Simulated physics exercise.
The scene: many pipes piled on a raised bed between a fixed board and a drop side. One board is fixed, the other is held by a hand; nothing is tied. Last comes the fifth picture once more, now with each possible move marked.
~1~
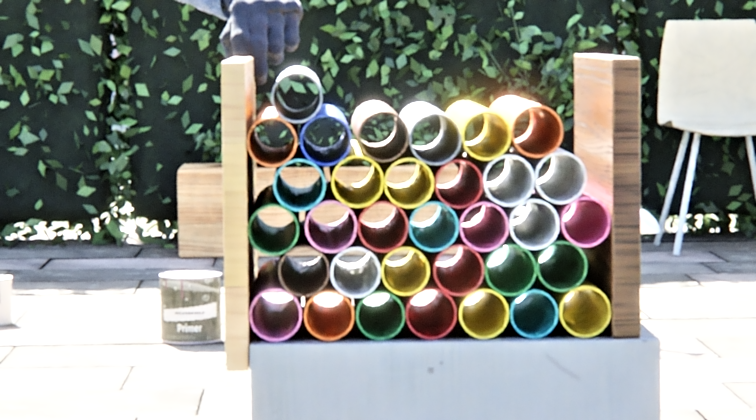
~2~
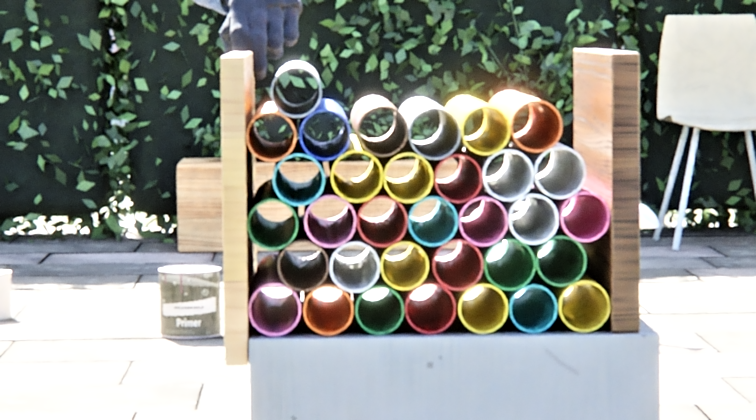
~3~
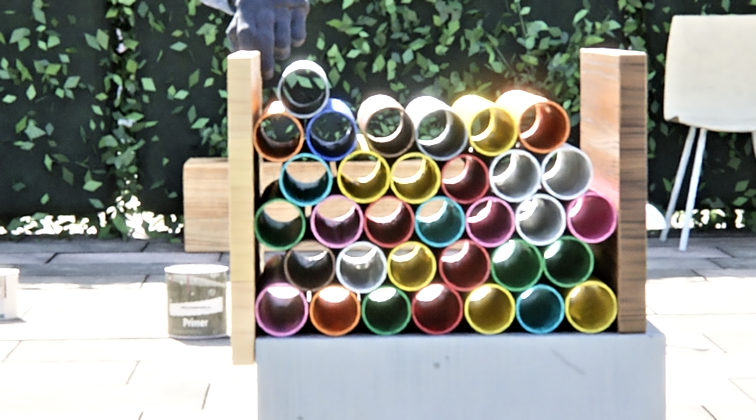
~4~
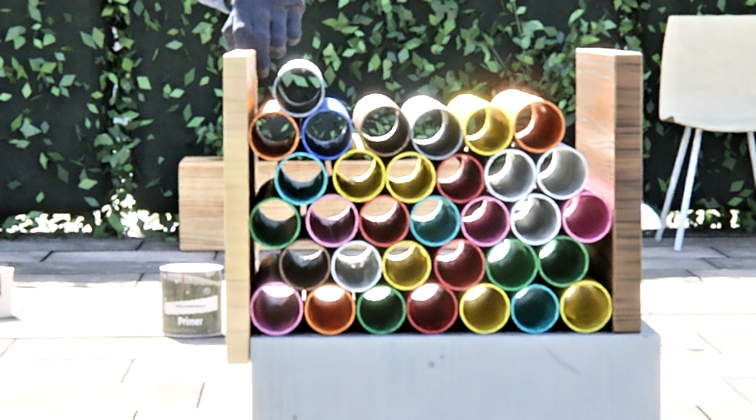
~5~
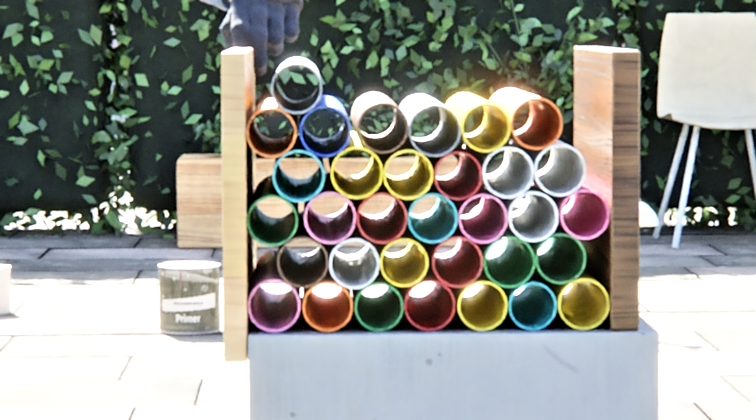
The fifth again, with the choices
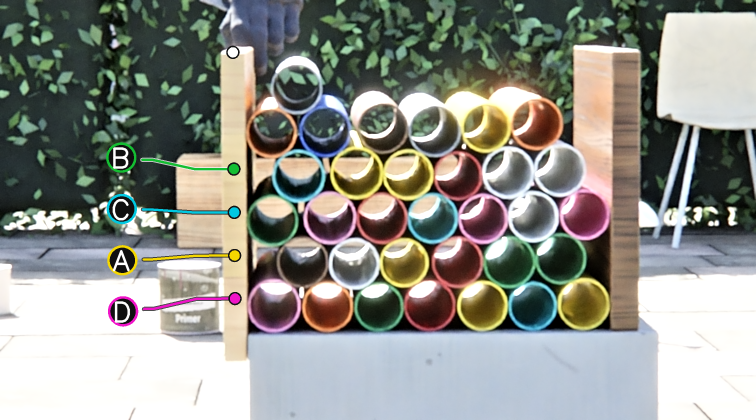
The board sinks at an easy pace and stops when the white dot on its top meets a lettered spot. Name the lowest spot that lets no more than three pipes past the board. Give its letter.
The last mark within the limit is A.
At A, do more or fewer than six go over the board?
It loses fewer than six.
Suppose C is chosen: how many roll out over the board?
It comes to two.
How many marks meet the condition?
Three of the four.
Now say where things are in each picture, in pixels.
Side board (242, 201); a pink pipe (275, 315); a turquoise pipe (534, 314), in the first frame.
A turquoise pipe (533, 309); a red pipe (458, 265), in the second frame.
A red pipe (389, 221); a white pipe (540, 220), in the third frame.
An orange pipe (274, 135); a grey pipe (298, 91), in the fourth frame.
Side board (241, 192); a pink pipe (274, 306); a turquoise pipe (532, 307), in the fifth frame.
On the marked copy, A at (235, 255); B at (234, 169); C at (235, 212); D at (235, 299); the white dot at (233, 52).
Taking A. A third of the way, top of the board (246, 142).
Two thirds of the way, top of the board (247, 242).
When it is over, top of the board (247, 254), two out over the board.
As for the rest, B none out over the board; C two out over the board; D more than three out over the board.
